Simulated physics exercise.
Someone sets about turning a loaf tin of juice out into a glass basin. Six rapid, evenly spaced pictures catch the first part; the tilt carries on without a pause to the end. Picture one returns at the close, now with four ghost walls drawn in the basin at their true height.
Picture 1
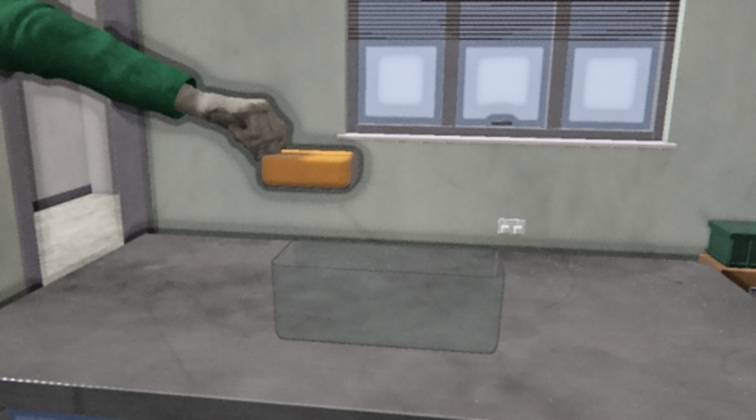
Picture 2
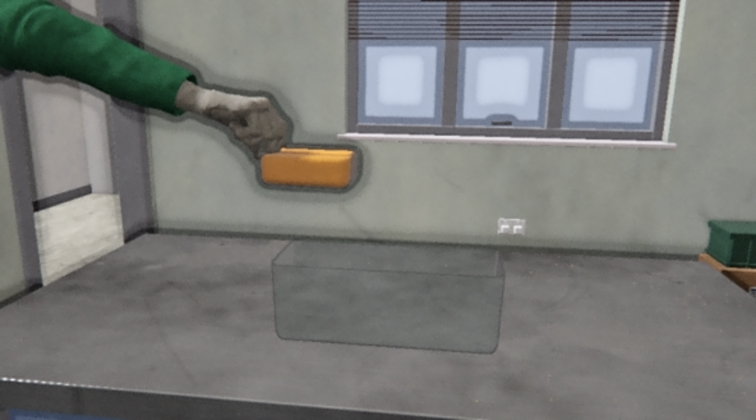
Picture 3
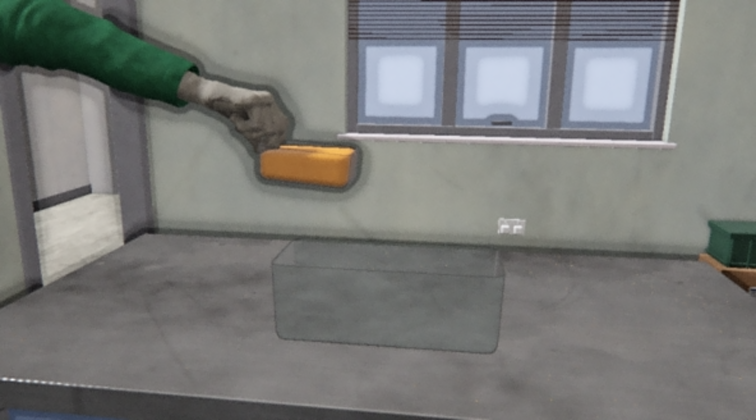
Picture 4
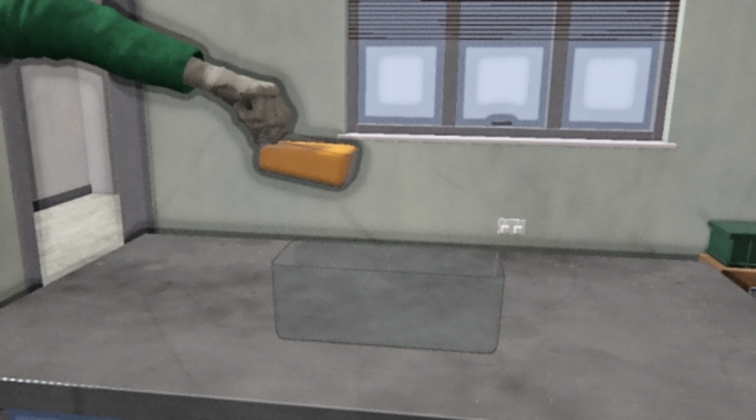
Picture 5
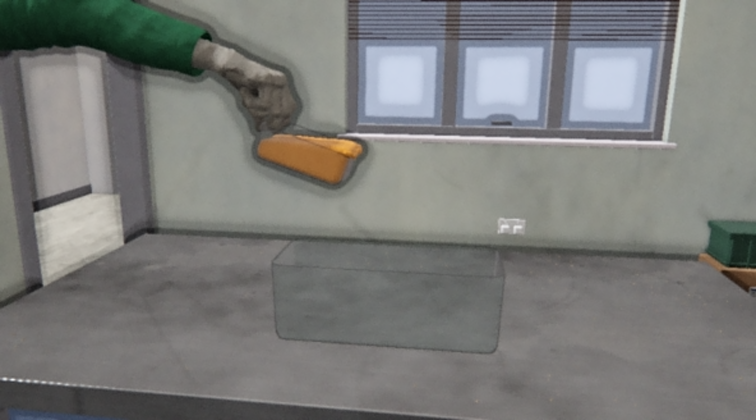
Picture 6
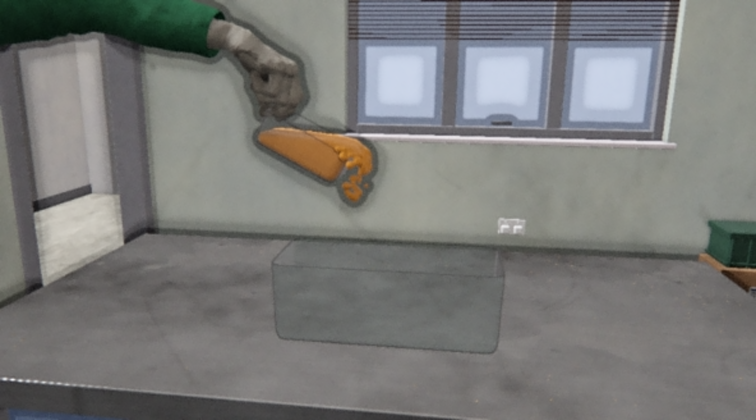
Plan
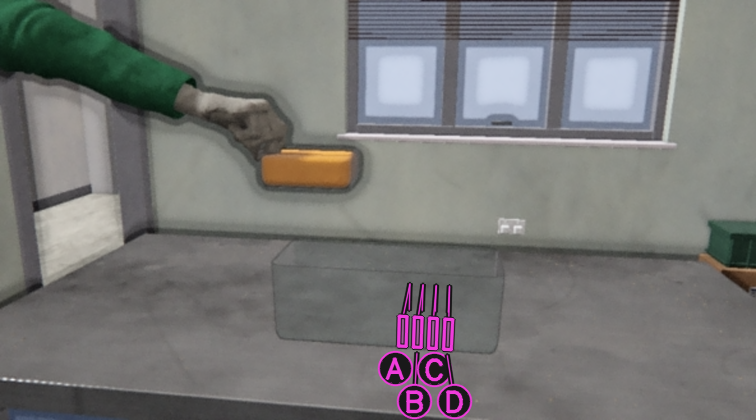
In a room with pale grey-green walls and a blind-covered window, a grey tabletop is seen from slightly above its front edge. A clear glass basin sits in the middle, a green box stands at the far right, and a green-sleeved arm reaches from the upper left, its gloved hand at an orange tin. The tin tilts steadily rightward until orange juice runs over its lip above the basin, while the camera stays still.
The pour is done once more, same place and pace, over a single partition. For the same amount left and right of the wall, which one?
It is B.
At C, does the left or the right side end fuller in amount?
More ends on the left.
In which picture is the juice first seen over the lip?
Picture 5.
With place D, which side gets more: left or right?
More ends on the left.
On the marked copy, A at (401, 351); B at (416, 353); C at (432, 354); D at (447, 355).
For place A, about 29 % ends left of the wall and 68 % right of it; 3 % is lost outside.
For place B, about 44 % ends left of the wall and 53 % right of it; 3 % is lost outside.
For place C, about 79 % ends left of the wall and 18 % right of it; 3 % is lost outside.
For place D, about 93 % ends left of the wall and 4 % right of it; 3 % is lost outside.
